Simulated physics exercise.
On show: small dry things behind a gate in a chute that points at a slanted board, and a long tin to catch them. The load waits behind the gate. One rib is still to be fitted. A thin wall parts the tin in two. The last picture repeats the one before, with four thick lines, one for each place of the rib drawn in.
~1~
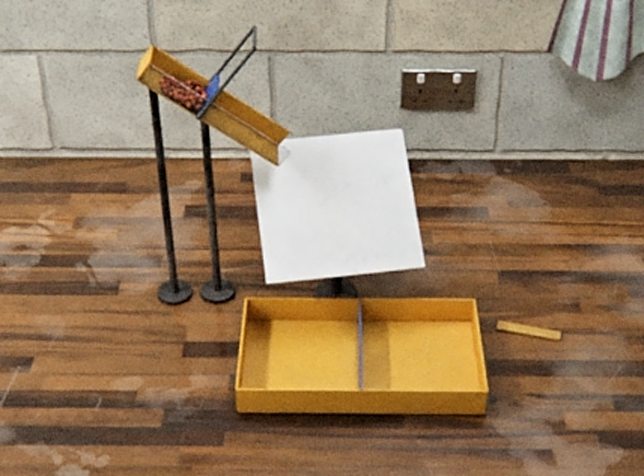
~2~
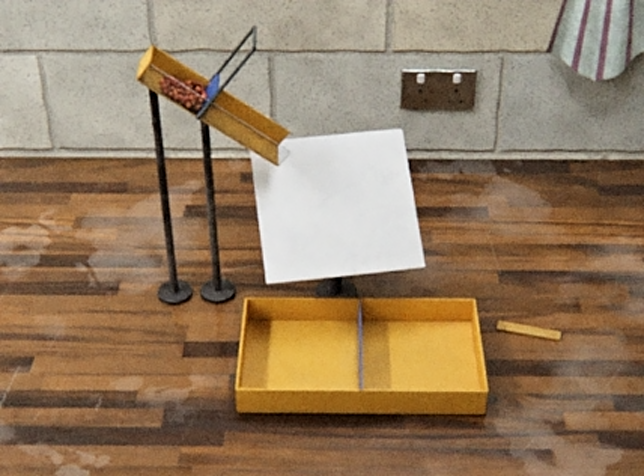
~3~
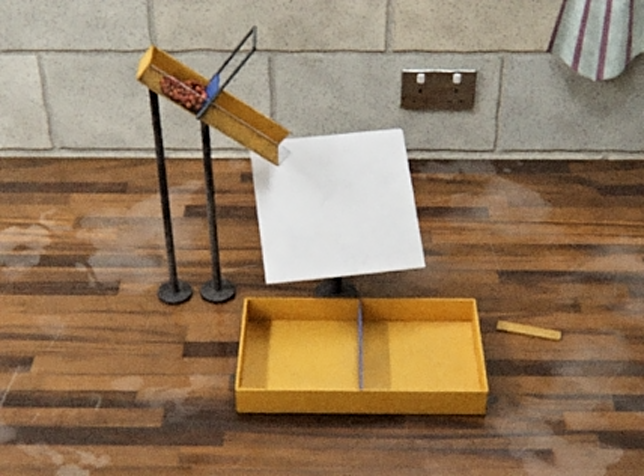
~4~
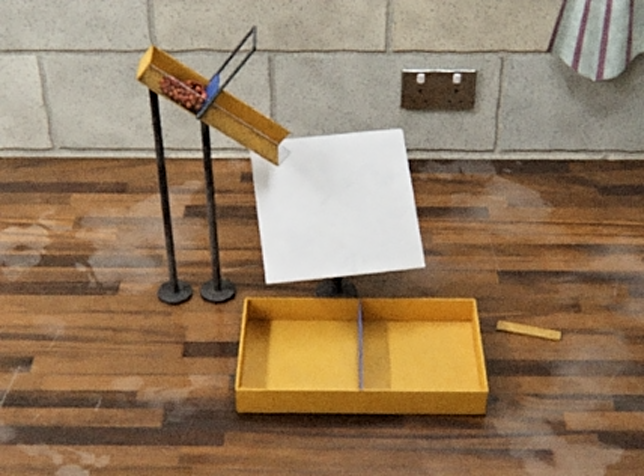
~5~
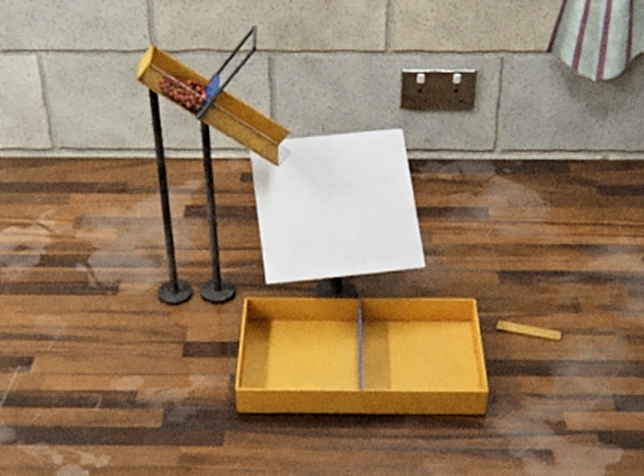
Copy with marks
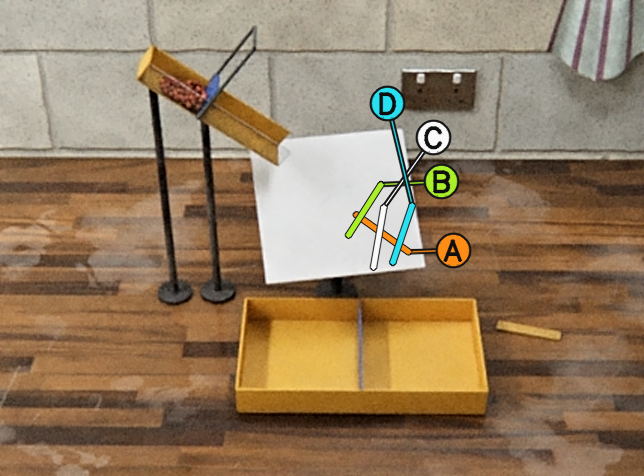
A white board stood tilted behind a divided yellow tin on a wooden counter, while small reddish pellets sat behind a blue gate in a sloping chute at the left, and nothing moved.
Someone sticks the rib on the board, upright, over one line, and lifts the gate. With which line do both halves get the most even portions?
It is C.
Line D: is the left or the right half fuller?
The right half.
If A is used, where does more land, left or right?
The right half.
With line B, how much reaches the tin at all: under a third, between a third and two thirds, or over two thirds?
Line B gives over two thirds.
On the marked copy, line A from (356, 214) to (408, 251); line B from (380, 184) to (348, 235); line C from (383, 207) to (373, 267); line D from (412, 205) to (392, 262).
With A, of what is caught, about a quarter in the left half, most in the right.
With B, of what is caught, most in the left half, a small part in the right.
With C, of what is caught, about half in the left half, about half in the right.
With D, of what is caught, about a quarter in the left half, most in the right.
